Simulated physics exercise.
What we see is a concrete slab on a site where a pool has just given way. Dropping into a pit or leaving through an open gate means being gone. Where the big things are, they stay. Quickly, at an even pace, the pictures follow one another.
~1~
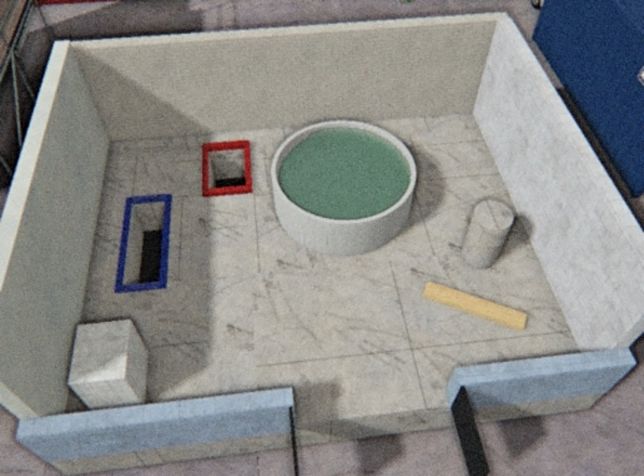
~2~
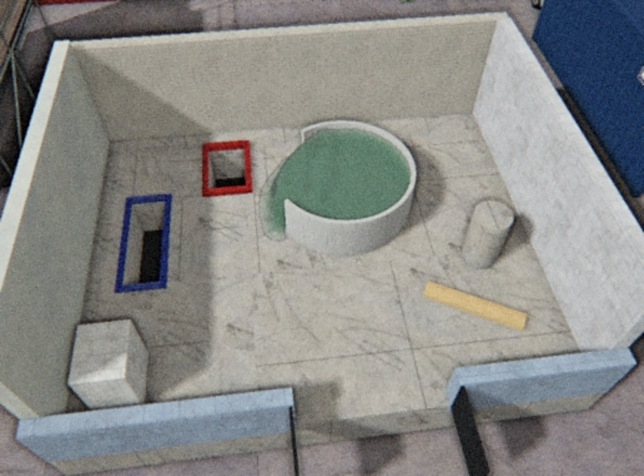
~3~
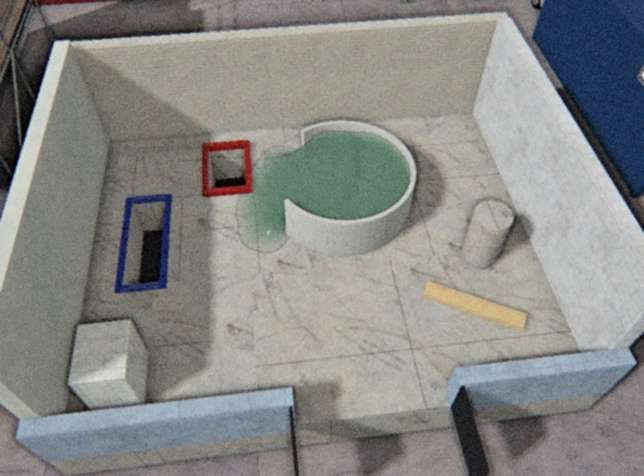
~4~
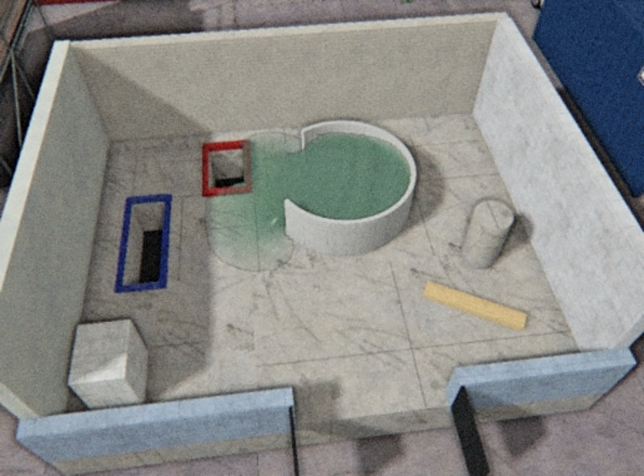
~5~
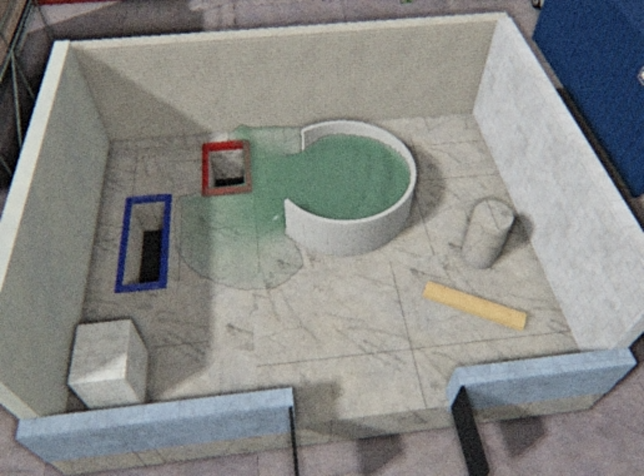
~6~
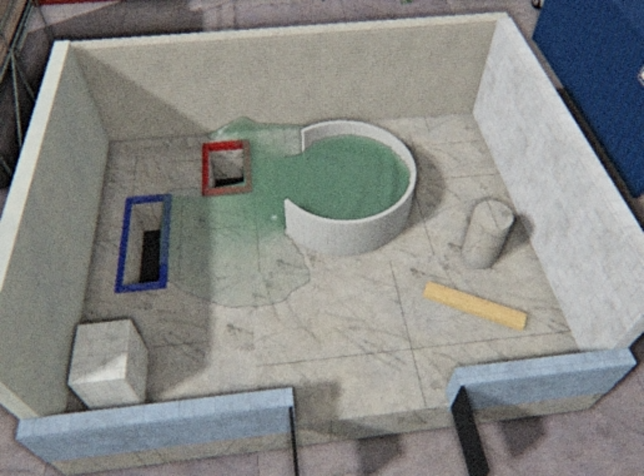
A walled concrete slab with a pale, veined floor is seen from above by a still camera. A round white pool of green water sits right of a red-framed pit and a longer blue-framed one, with a white block at lower left, a grey cylinder and yellow plank at right, and blue-topped walls in front. The pool's left side opens, and green water pours out leftward, spreading thinly around the red frame and reaching the blue one.
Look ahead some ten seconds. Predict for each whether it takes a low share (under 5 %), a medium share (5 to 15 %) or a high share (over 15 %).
Prediction: The gate takes a low share; the red pit takes a high share; the blue pit takes a high share.
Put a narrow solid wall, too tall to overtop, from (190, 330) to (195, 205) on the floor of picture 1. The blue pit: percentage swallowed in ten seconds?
Roughly 6 per cent ends up in the blue pit.
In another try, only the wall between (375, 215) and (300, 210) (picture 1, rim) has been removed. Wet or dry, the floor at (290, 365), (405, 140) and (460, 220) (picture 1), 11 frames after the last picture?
Soaked, then unsoaked, then unsoaked.
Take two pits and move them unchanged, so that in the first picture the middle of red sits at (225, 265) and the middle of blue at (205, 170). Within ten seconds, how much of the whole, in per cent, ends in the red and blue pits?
Percentages by pit: Red at 4, blue at 55.
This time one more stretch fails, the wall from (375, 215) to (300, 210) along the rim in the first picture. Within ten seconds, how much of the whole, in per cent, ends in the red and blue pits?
Red: 0 percent; blue: 4 percent.
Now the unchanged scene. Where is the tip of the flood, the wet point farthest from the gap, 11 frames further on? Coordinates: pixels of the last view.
The farthest point of the front sits at (63, 435).
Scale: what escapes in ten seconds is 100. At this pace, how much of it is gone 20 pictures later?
About 80 per cent.
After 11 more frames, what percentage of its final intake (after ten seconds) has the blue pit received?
Near 50 in a hundred.
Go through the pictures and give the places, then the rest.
Still water in the pool at (343, 171), in the first picture.
The front is at a hidden place, out from the gap at (279, 185), in the second picture.
The front is at (264, 248), out from the gap at (279, 187), in the third picture.
The front is at (259, 136), out from the gap at (279, 189), in the fourth picture.
The front is at (209, 273), out from the gap at (279, 189), in the fifth picture.
Water pours out at (279, 189) and has run to (169, 274), in the sixth picture.
A moment on, water covers 25 % of the floor; the gate 0 %, the red pit 11 %, the blue pit 6 %.
Next, water covers 30 % of the floor; the gate 0 %, the red pit 17 %, the blue pit 15 %.
Then, water covers 45 % of the floor; the gate 0 %, the red pit 21 %, the blue pit 23 %.
Later, water covers 60 % of the floor; the gate 0 %, the red pit 23 %, the blue pit 29 %.
In the end, water covers 90 % of the floor; the gate 1 %, the red pit 23 %, the blue pit 30 %.
